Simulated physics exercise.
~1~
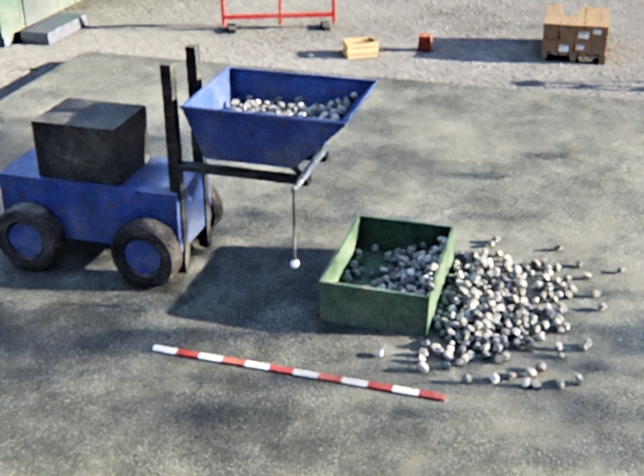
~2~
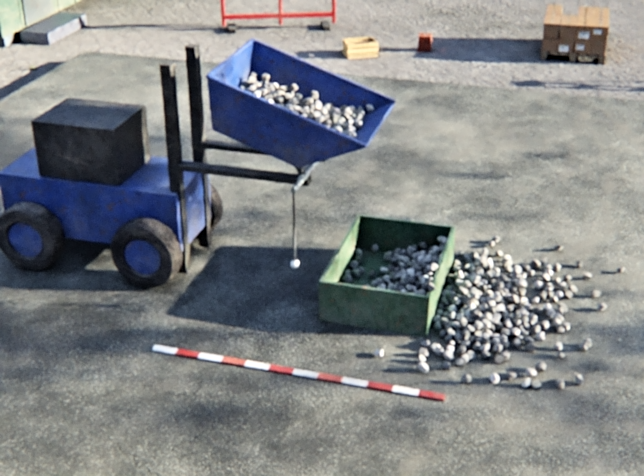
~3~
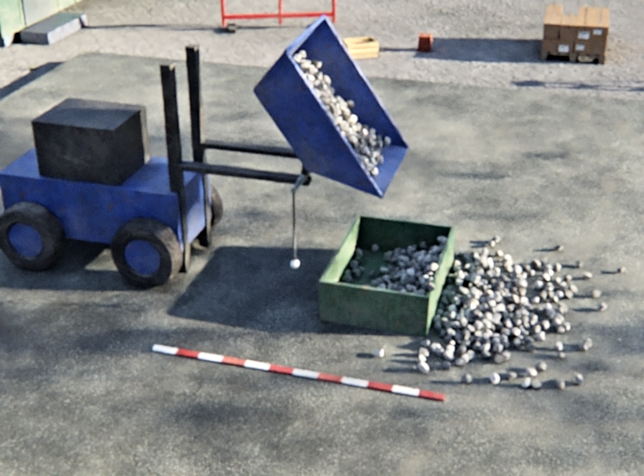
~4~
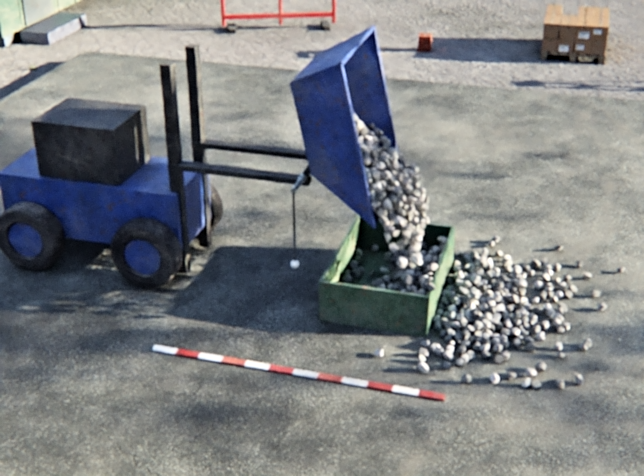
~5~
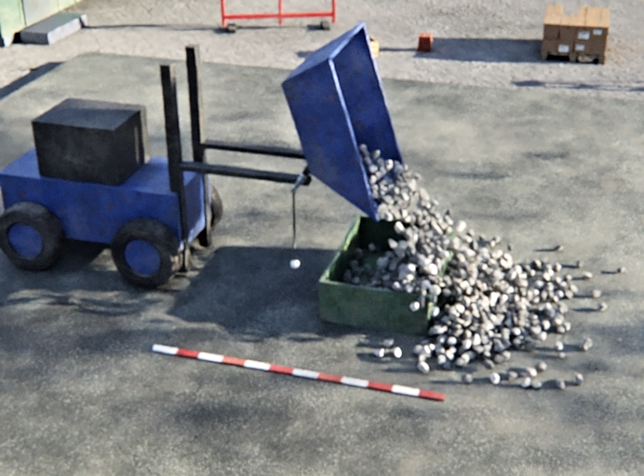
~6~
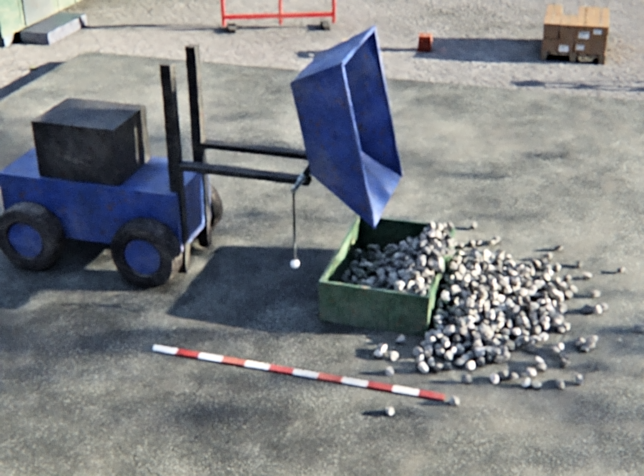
Blue skip on a fork truck tipping grey stones into a green bin, jerking, and ending empty as stones spill over rightward.
